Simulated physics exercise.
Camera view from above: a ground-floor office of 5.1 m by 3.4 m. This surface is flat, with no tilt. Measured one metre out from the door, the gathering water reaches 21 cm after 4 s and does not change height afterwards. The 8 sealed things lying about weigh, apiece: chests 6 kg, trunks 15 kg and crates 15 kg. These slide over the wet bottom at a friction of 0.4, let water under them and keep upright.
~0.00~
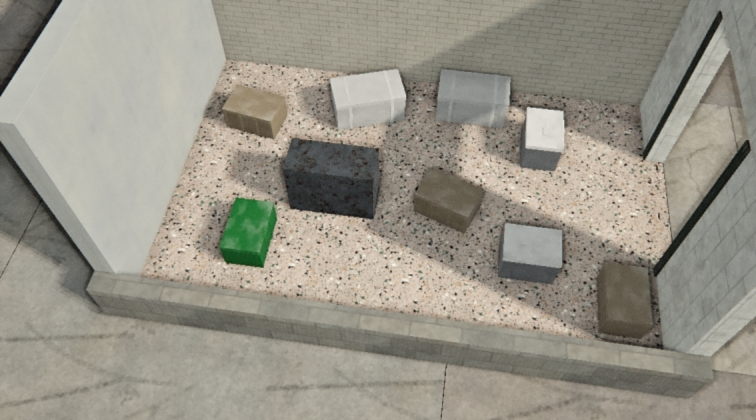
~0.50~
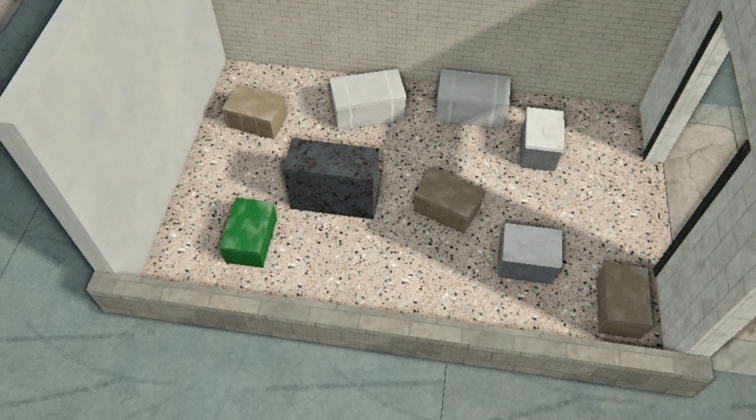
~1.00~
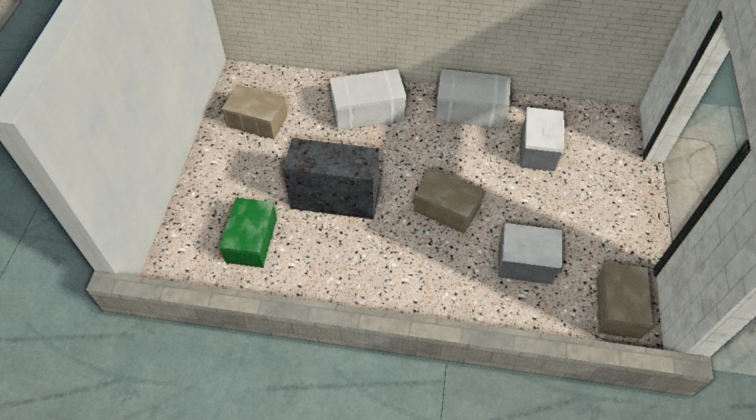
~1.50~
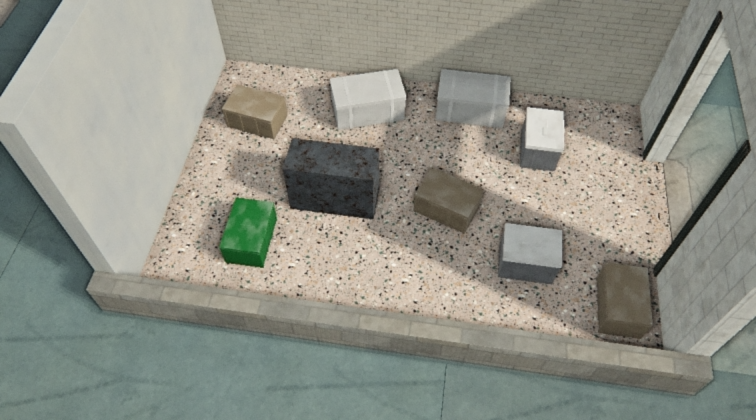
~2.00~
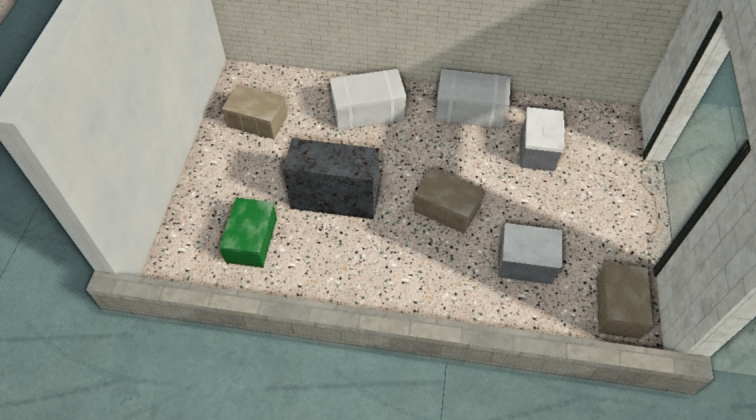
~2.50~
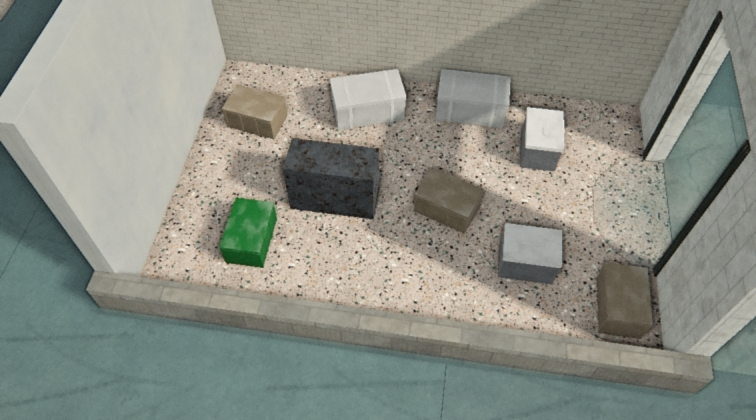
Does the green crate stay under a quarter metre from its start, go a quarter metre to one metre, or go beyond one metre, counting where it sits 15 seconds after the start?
My money says it edges along a bit.
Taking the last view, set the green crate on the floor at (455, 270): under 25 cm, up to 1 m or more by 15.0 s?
It gets carried off.
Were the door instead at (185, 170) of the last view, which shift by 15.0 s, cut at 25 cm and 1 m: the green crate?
Then the green crate is swept a long way.
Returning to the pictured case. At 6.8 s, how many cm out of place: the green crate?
Displacement by then near 0 cm.
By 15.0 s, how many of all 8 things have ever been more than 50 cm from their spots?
8.
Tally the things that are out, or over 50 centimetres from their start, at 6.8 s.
The answer is 5.
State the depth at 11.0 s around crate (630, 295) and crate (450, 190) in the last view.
Depth approx. 5 cm / 16 cm.
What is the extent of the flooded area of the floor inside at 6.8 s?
The covered patch comes to about 15 m2.
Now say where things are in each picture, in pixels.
In the first picture, the green crate at (247, 224), on the bottom; 0.0 m2 under water; 0 of 8 have shifted.
In the second picture, the green crate at (247, 224), on the bottom; 0.0 m2 under water; 0 of 8 have shifted.
In the third picture, the green crate at (247, 224), on the bottom; water covers 0.0 m2; 0 of 8 have shifted.
In the fourth picture, the green crate at (247, 224) rests on the ground; 0.0 m2 under water; 0 of 8 have shifted.
In the fifth picture, the green crate at (247, 224) rests on the ground; 0.0 m2 under water; 0 of 8 have shifted.
In the sixth picture, the green crate at (247, 224) rests on the ground; 0.6 m2 under water; 0 of 8 have shifted.
After 3.5 s the green crate is near (247, 224), 0.0 m from its start, aground; 0 afloat.
After 6.8 s the green crate is near (247, 224), 0.0 m from its start, aground; 4 afloat.
After 11.0 s the green crate is near (263, 213), 0.2 m from its start, afloat; 7 afloat.
After 15.0 s the green crate is near (285, 266), 0.7 m from its start, afloat; 8 afloat.
